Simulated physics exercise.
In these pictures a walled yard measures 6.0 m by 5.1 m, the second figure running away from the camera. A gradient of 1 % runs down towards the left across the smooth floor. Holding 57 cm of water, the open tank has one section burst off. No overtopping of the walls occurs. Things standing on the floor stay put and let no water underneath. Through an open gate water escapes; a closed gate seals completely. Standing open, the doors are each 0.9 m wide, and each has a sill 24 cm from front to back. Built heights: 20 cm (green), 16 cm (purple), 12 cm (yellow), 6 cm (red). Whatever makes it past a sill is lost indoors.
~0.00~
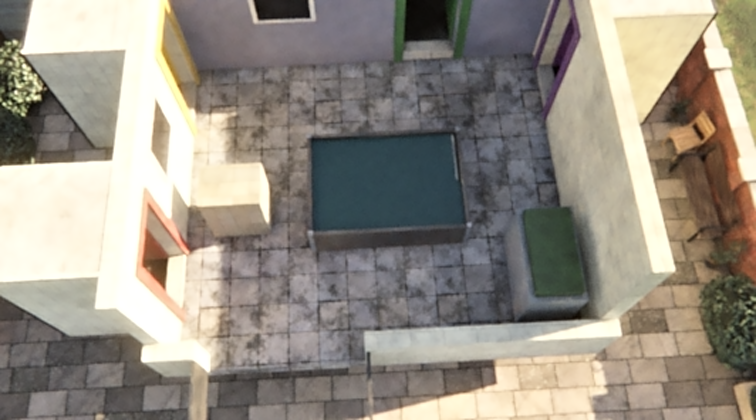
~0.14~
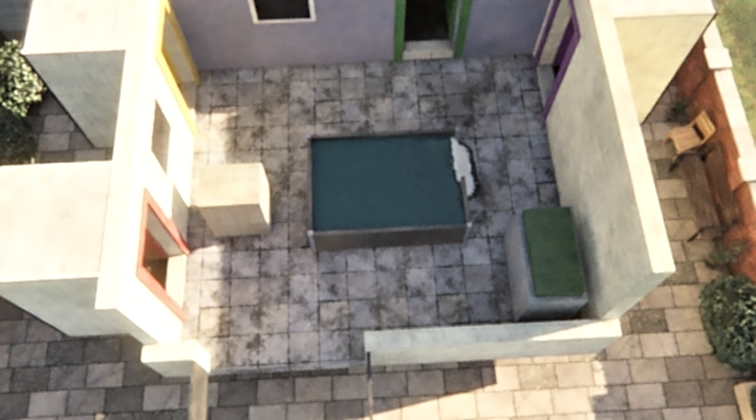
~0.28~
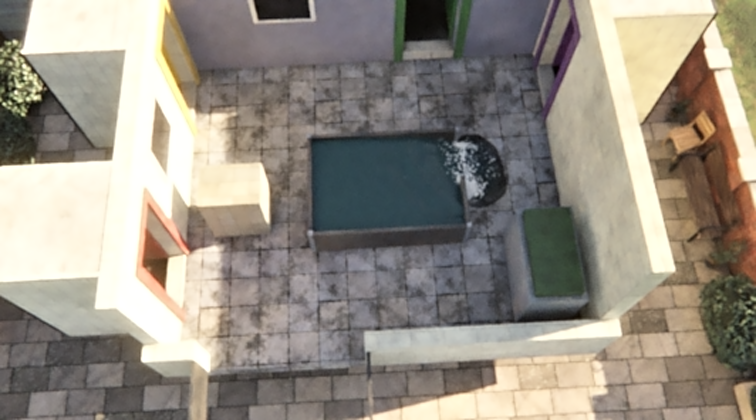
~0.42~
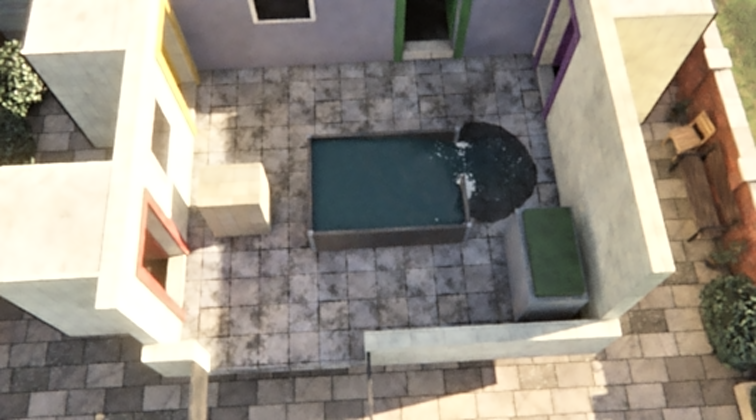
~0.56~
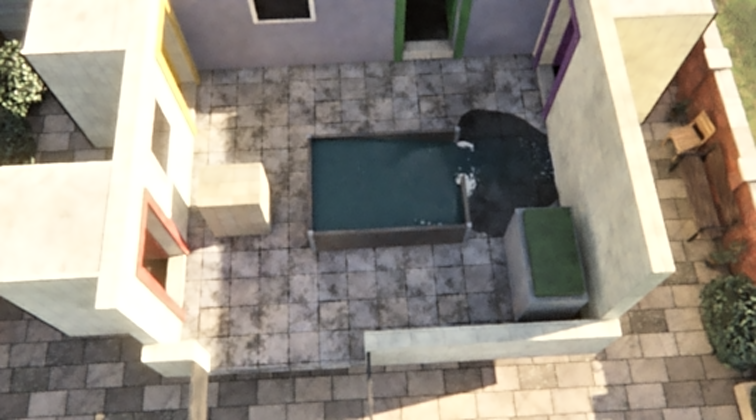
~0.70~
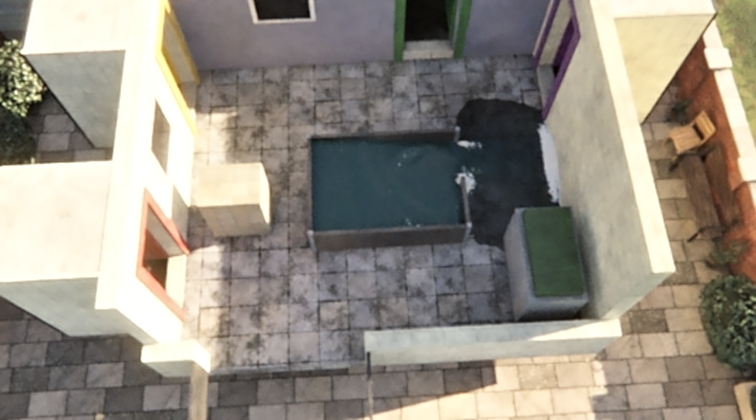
A dark teal, open-topped tank of water stands in the middle of a walled, paved yard, seen from high above by a camera that stays still. A pale block sits to its left, a green-topped box to its lower right, and yellow, red, green and purple surrounds mark the openings. Water bursts from the tank's right end, foaming white, then spreads in a dark, widening pool to the right-hand wall.
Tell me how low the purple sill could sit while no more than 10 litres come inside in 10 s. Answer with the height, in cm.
At least 19 cm or so.
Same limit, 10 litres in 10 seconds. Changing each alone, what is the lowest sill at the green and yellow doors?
About 7.0 cm at green and 11.5 cm at yellow.
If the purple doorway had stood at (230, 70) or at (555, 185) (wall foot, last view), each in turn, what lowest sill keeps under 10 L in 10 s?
About 10.5 cm for the first and 27 cm for the second.
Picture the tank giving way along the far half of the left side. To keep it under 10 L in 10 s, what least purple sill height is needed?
In that case you'd want it roughly 8.0 cm high.
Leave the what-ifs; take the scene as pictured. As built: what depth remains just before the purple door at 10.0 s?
About 9.0 centimetres.
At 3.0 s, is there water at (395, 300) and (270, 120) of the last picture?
Note: Point one not yet reached; point two not yet reached.
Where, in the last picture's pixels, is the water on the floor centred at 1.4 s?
Centre of the water: Approx. (423, 189) px.
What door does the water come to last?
That would be the red door.
After 1.4 s water covers 15 % of the floor, deepest (32 cm) near (540, 162); 17 cm at the purple door, 0 litres in over its 16 cm sill.
After 3.0 s water covers 40 % of the floor, deepest (30 cm) near (581, 333); 20 cm at the purple door, 8 litres in over its 16 cm sill.
After 10.0 s water covers 95 % of the floor, deepest (14 cm) near (180, 355); 9 cm at the purple door, 25 litres in over its 16 cm sill.
At the purple door as built, the water arrived by 1.0 s and peaked near 21 cm at 2.8 s.
Run again over the same 10 s with other heights there, 19 litres in over 17 cm, 2 litres over 23 cm. The limit of 10 litres is kept from about 19 cm up.
